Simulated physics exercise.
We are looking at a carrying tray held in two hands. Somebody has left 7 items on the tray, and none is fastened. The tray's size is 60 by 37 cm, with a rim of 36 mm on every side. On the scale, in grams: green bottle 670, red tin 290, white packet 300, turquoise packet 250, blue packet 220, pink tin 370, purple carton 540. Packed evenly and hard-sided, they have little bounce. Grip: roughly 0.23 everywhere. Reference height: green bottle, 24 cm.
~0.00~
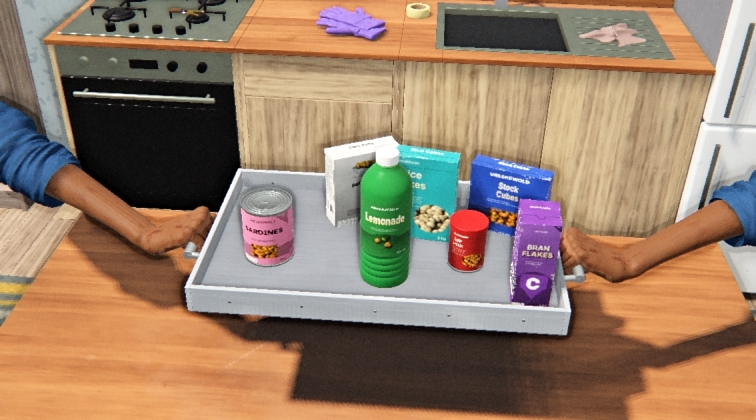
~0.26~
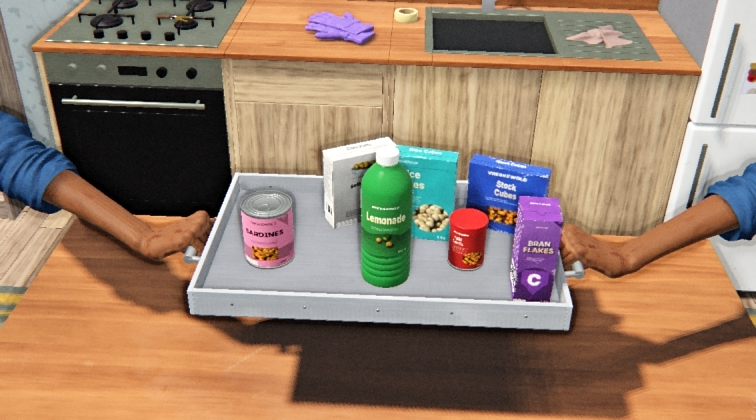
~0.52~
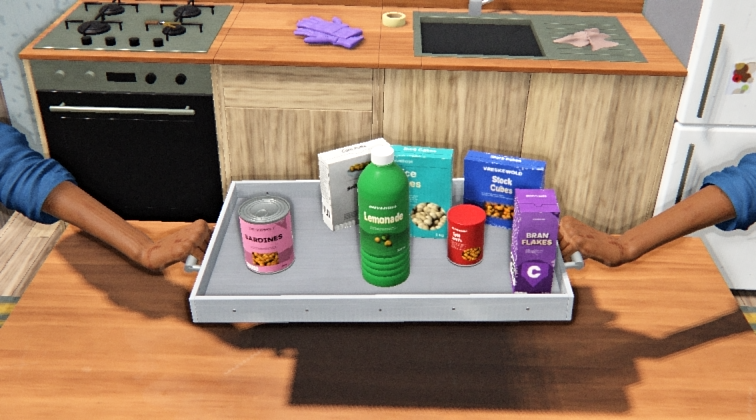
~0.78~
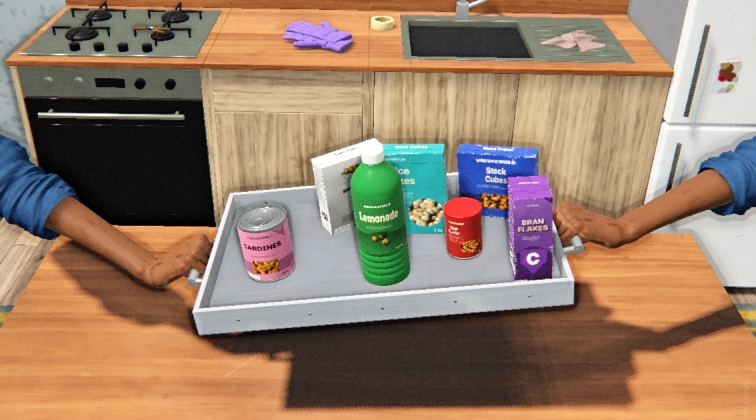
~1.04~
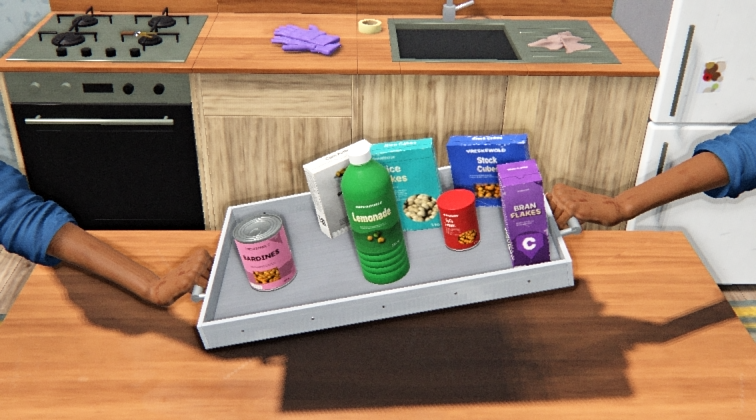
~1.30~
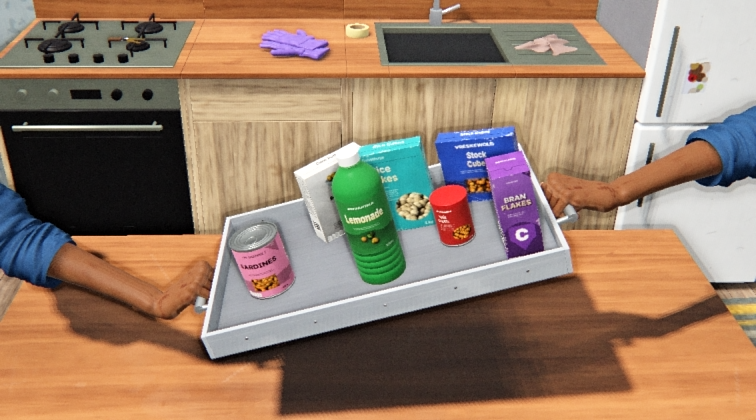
A tray of groceries, held by two hands above a kitchen table, began level, then tilted steadily down to the left, while the green bottle, pink tin and packets leaned along with it.
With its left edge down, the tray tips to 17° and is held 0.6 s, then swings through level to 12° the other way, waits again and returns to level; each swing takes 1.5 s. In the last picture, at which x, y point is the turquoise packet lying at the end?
I would say near (263, 197).
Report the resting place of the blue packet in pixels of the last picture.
Its middle comes to rest around (298, 198).
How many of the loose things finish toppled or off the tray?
I make it 2.
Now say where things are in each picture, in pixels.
In the first picture, tray level; turquoise packet (425, 195); green bottle (386, 216).
In the second picture, tray level; white packet (361, 183); blue packet (507, 198).
In the third picture, tray at 3°, left edge down; pink tin (267, 235); purple carton (533, 244).
In the fourth picture, tray at 7°, left edge down; green bottle (380, 214); red tin (464, 229).
In the fifth picture, tray at 12°, left edge down; white packet (348, 189); blue packet (491, 172).
In the sixth picture, tray at 16°, left edge down; turquoise packet (400, 186); pink tin (263, 260).
By 1.70 s, tray at 17°, left edge down; turquoise packet 9 cm from its spot near (355, 198); purple carton 10 cm from its spot; blue packet 9 cm from its spot.
By 2.00 s, tray at 17°, left edge down; turquoise packet 23 cm from its spot near (284, 217); green bottle rocked 3° off its seat; purple carton 24 cm from its spot.
By 2.30 s, tray at 17°, left edge down; turquoise packet 31 cm from its spot near (243, 233); purple carton rocked 5° off its seat; green bottle rocked 5° off its seat.
By 3.60 s, tray at 12°, right edge down; turquoise packet 30 cm from its spot near (265, 175); green bottle on its side; purple carton on its side.
When it is over (6.2 s), lying over on the tray, green bottle and purple carton; not toppled but over 5 cm from the start, red tin, white packet, turquoise packet and blue packet; the last one within 5 cm of the start. In the last view, turquoise packet near (263, 197).
